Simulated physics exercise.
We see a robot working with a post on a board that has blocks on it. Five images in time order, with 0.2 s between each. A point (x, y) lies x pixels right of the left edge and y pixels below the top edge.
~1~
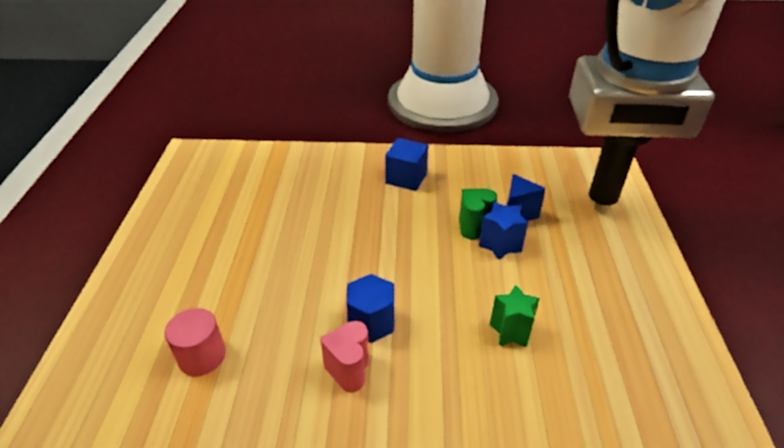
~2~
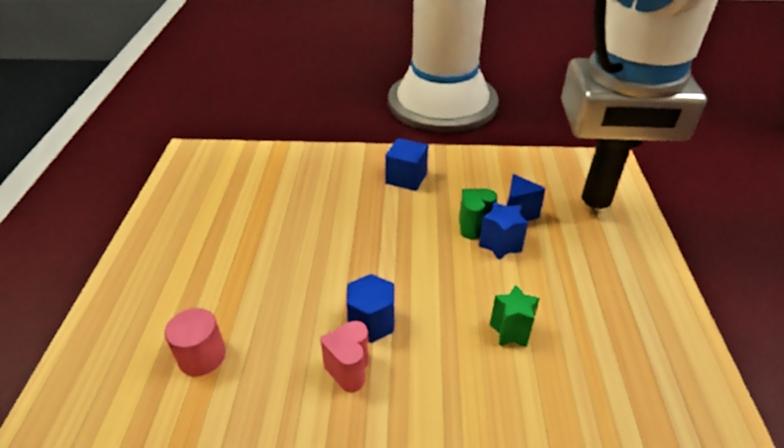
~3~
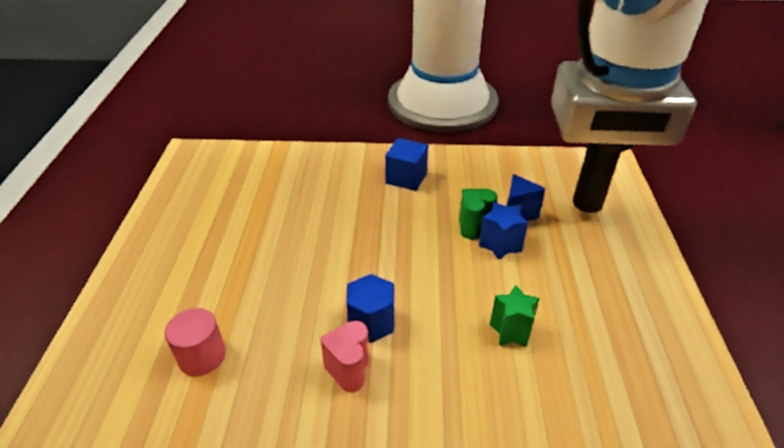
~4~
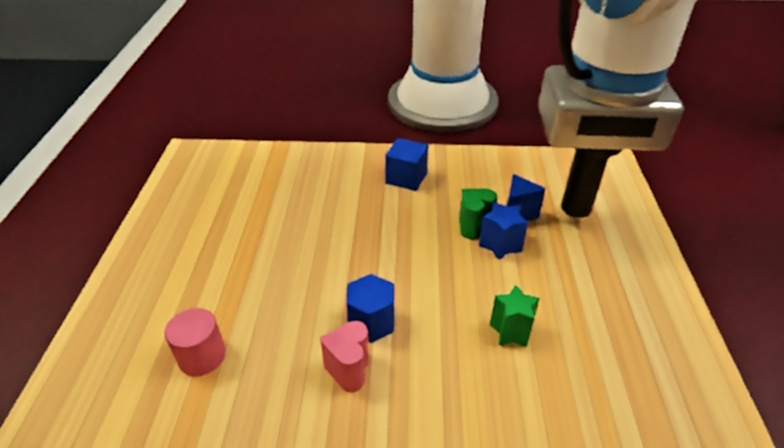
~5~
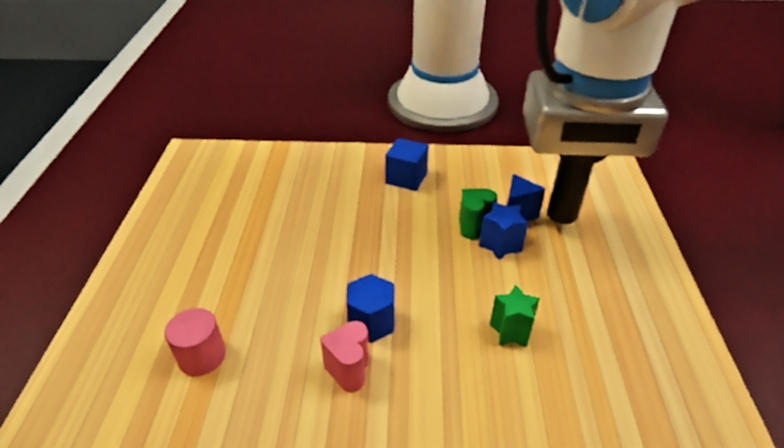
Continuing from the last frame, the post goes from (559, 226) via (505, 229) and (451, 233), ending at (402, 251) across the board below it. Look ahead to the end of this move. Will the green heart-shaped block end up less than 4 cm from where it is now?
I'd say no.
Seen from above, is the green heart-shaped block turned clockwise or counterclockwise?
Looking from above, the answer is clockwise.
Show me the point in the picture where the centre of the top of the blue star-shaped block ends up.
Expect it around (476, 224).
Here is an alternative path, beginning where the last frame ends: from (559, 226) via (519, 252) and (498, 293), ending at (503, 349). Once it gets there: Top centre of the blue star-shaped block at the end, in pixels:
About (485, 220).
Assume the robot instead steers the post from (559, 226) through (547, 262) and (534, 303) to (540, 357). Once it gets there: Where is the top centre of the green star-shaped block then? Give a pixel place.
(510, 318)
What follows on the original path. One third of the way, post (506, 218); green heart-shaped block (473, 197), turned 15° clockwise; blue star-shaped block (493, 220), turned 25° anticlockwise; blue triangular piece (511, 181).
Two thirds of the way, post (451, 222); green heart-shaped block (416, 197), turned 35° clockwise; blue star-shaped block (476, 224), turned 105° anticlockwise; blue triangular piece (511, 181).
At the end, post (402, 240); blue six-sided block in place; green heart-shaped block (390, 197), turned 95° clockwise; blue star-shaped block (476, 224), turned 105° anticlockwise; blue triangular piece (511, 181).
